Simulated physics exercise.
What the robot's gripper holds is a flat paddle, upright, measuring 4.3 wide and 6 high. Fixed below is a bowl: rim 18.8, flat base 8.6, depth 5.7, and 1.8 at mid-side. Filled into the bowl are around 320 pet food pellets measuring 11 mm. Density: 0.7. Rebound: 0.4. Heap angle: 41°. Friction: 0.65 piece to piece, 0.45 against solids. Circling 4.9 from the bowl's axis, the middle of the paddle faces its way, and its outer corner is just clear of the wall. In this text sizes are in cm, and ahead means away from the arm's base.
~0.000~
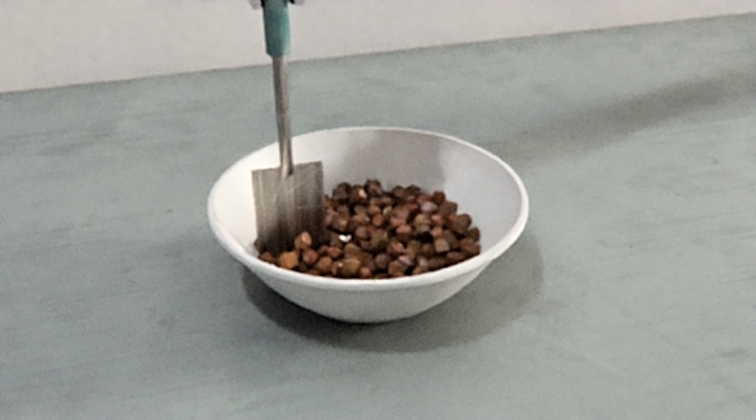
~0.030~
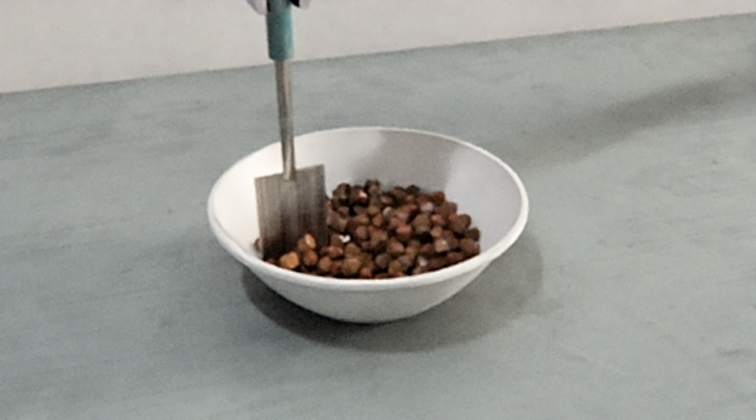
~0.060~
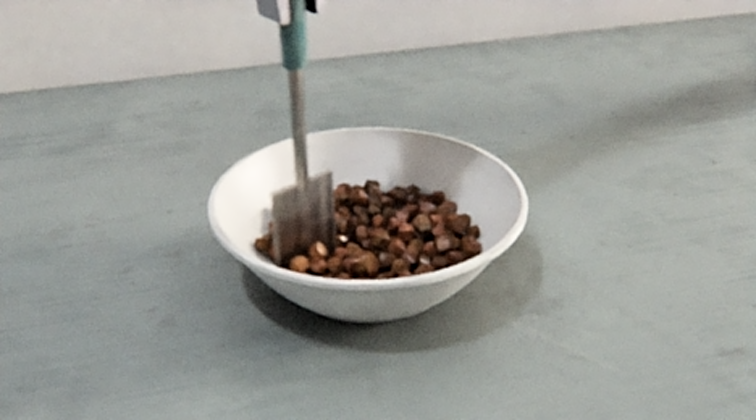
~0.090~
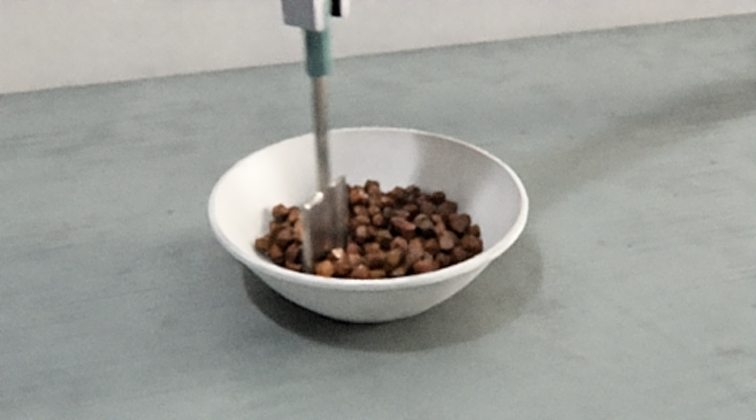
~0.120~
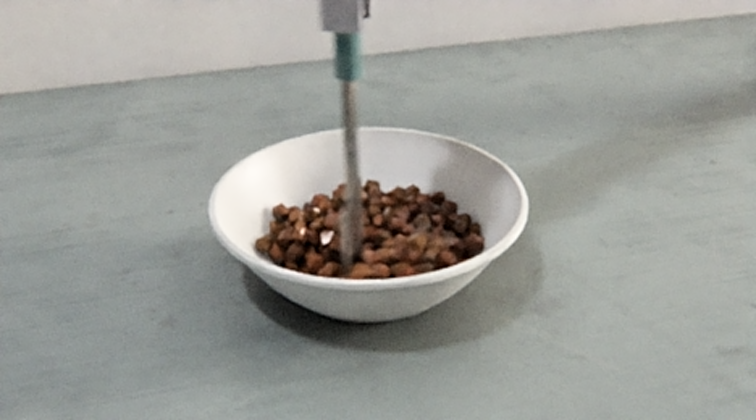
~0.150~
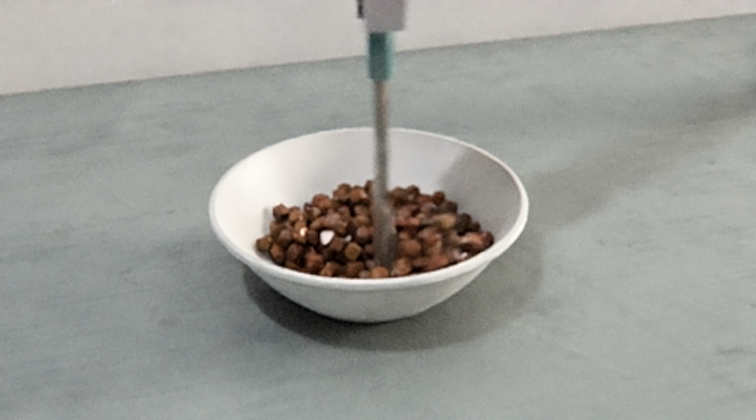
A flat metal paddle held by a robot gripper stands at the left side of a white bowl of brown pellets on a grey surface. It sweeps rightward through the pellets, turning until its blade is edge-on, and pushes some along as others settle on the left behind it.
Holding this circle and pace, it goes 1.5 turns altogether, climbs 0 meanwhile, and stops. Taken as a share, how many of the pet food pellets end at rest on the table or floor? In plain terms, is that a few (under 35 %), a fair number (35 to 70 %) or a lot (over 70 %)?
A few, under 35 %.
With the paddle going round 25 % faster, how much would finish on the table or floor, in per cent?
Estimated share: About 35 per cent.
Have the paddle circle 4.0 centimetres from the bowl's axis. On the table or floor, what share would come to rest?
Then some 20 percent.
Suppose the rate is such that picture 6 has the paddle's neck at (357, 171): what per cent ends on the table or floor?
Close to 20 in a hundred.
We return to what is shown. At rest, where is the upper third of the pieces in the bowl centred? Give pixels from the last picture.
It is centred around (413, 205).
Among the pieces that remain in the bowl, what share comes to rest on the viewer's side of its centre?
I'd put it near 40 per cent.
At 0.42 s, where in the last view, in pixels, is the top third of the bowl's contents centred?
About pixel (329, 169).
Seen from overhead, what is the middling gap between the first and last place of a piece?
Around 9 cm.
After 0.42 s, 261° round, highest piece 8 above the table; 293 in the bowl, 15 on the table or floor, 9 in flight or on the tool.
After 0.70 s, 78° round, highest piece 8 above the table; 259 in the bowl, 45 on the table or floor, 13 in flight or on the tool.
After 1.03 s, 180° round, highest piece 6 above the table; 236 in the bowl, 80 on the table or floor, 1 in flight or on the tool.
After 1.73 s, 180° round, highest piece 5 above the table; 236 in the bowl, 81 on the table or floor.
At rest, 236 in the bowl, 81 on the table or floor. That is 26 % on the table or floor.
